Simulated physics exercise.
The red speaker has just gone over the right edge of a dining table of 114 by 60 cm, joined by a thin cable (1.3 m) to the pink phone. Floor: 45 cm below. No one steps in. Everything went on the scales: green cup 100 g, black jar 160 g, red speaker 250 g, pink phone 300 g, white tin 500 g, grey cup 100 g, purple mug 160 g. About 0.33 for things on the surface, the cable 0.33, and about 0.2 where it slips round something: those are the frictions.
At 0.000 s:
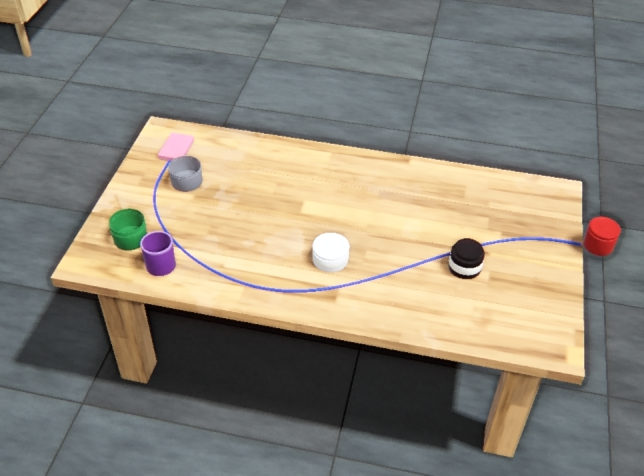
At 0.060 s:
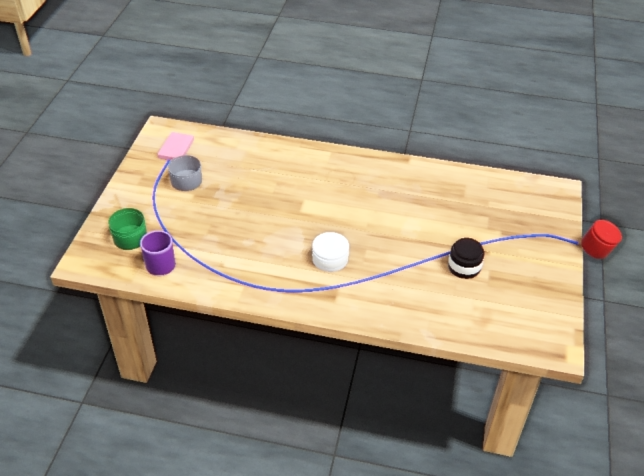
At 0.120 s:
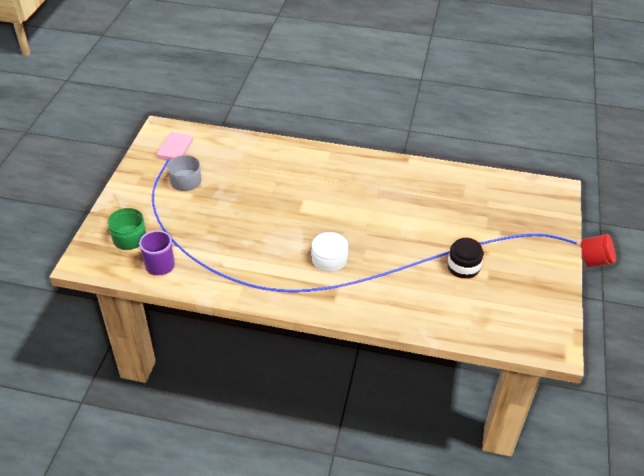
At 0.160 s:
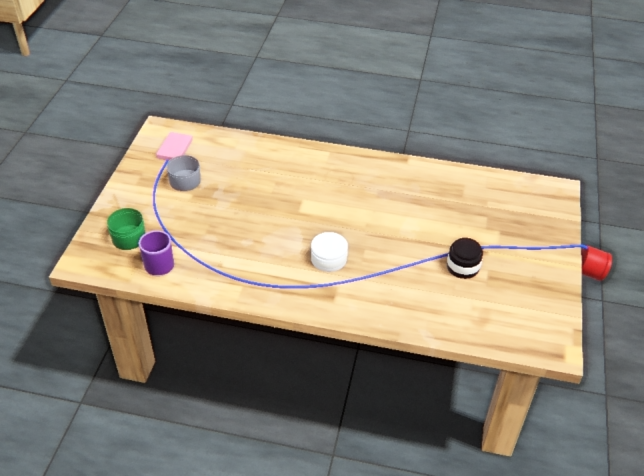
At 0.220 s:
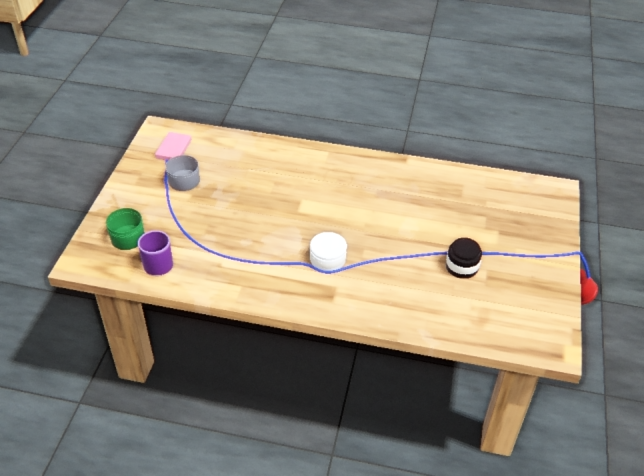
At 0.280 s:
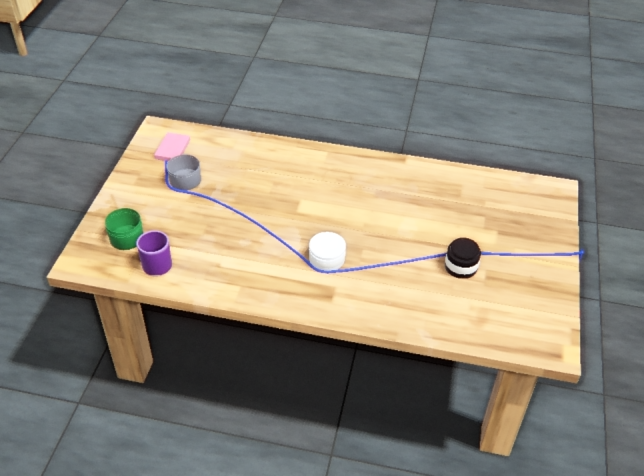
A light wooden table stands on grey floor tiles, seen from above at an angle by a still camera. A pink flat object and grey cup sit at its upper left, green and purple cups below them, a white tin near the middle, and a black-and-white jar at right. The red object tilts and drops past the right edge out of sight, pulling the curved blue cable straighter against the cups and tin.
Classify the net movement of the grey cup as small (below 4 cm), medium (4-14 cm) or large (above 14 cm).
Large.
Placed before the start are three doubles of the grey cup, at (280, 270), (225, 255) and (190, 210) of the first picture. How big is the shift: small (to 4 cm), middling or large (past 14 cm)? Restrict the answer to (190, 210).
There it moves a moderate amount.
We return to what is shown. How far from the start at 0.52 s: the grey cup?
Approx. shift - grey cup 20 cm.
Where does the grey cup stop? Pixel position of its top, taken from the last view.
It comes to rest at about (264, 139).
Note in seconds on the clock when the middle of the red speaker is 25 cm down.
Time: 0.36 s.
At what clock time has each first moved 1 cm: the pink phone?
Pink phone: Roughly 0.32 s.
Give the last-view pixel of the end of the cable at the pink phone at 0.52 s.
Close to (194, 174) in the last picture.
By 0.5 s, the cable's tail end at (194, 174); grey cup 20 cm off its start, red speaker over the edge, pink phone 7 cm off its start.
By 0.7 s, the cable's tail end at (209, 183); grey cup 22 cm off its start, red speaker over the edge, pink phone 12 cm off its start.
By 1.0 s, the cable's tail end at (211, 184); grey cup 22 cm off its start at (264, 139), red speaker over the edge, pink phone 12 cm off its start at (197, 170).
By 1.2 s, the cable's tail end at (211, 184); grey cup 22 cm off its start, red speaker over the edge, pink phone 12 cm off its start.
By 2.4 s, the cable's tail end at (211, 184); grey cup 22 cm off its start at (264, 139), red speaker over the edge, pink phone 12 cm off its start at (197, 170), white tin 1 cm off its start at (330, 240).
